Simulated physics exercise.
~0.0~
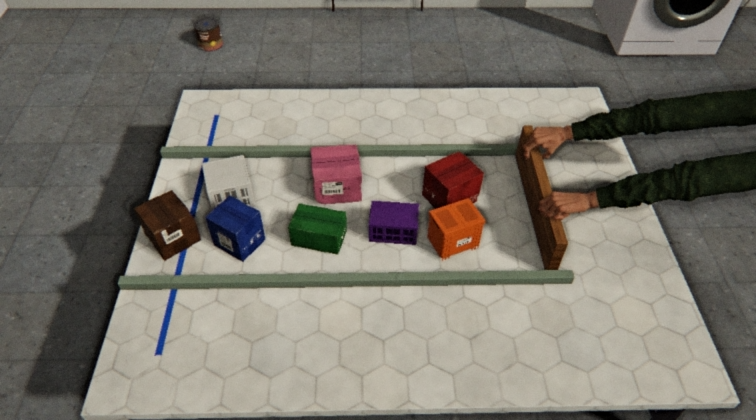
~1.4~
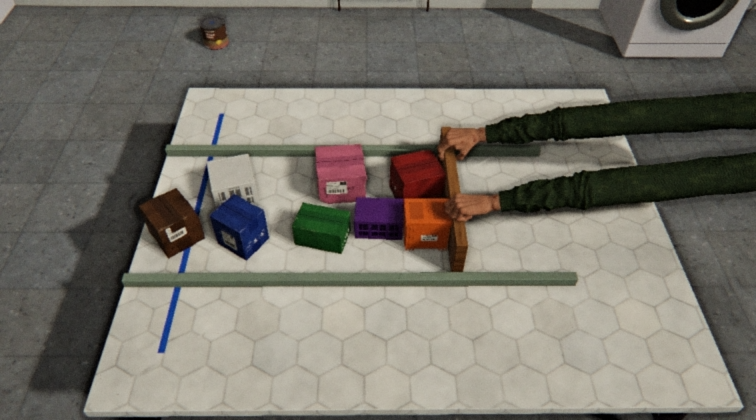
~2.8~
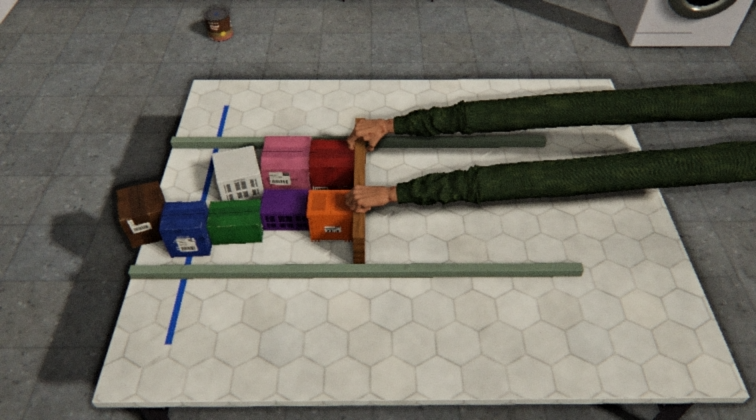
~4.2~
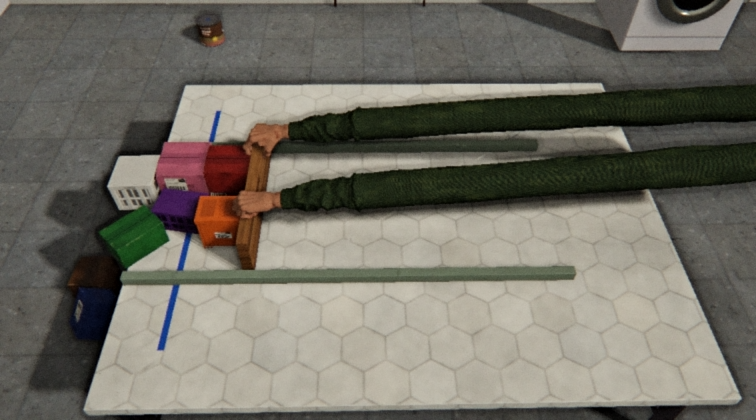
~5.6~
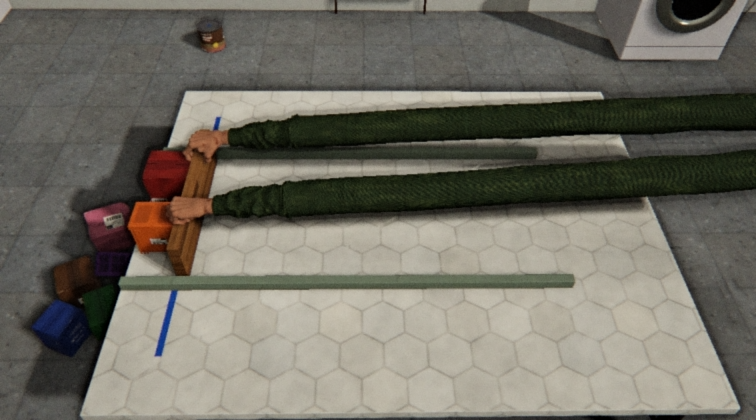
Two arms in dark green sleeves grip a wooden plank at the right of a white hexagon-tiled platform, seen from above in a grey-floored room. Between two pale green rails lie red and orange packages near the plank, pink, purple and green ones mid-platform, and white, blue and brown ones by a blue tape line at left. The hands push the plank left, gathering the red, orange and purple packages, then the rest. The brown package goes over the left edge first, followed by the blue. Green, white, purple and pink drop too, leaving red and orange at the edge against the plank.
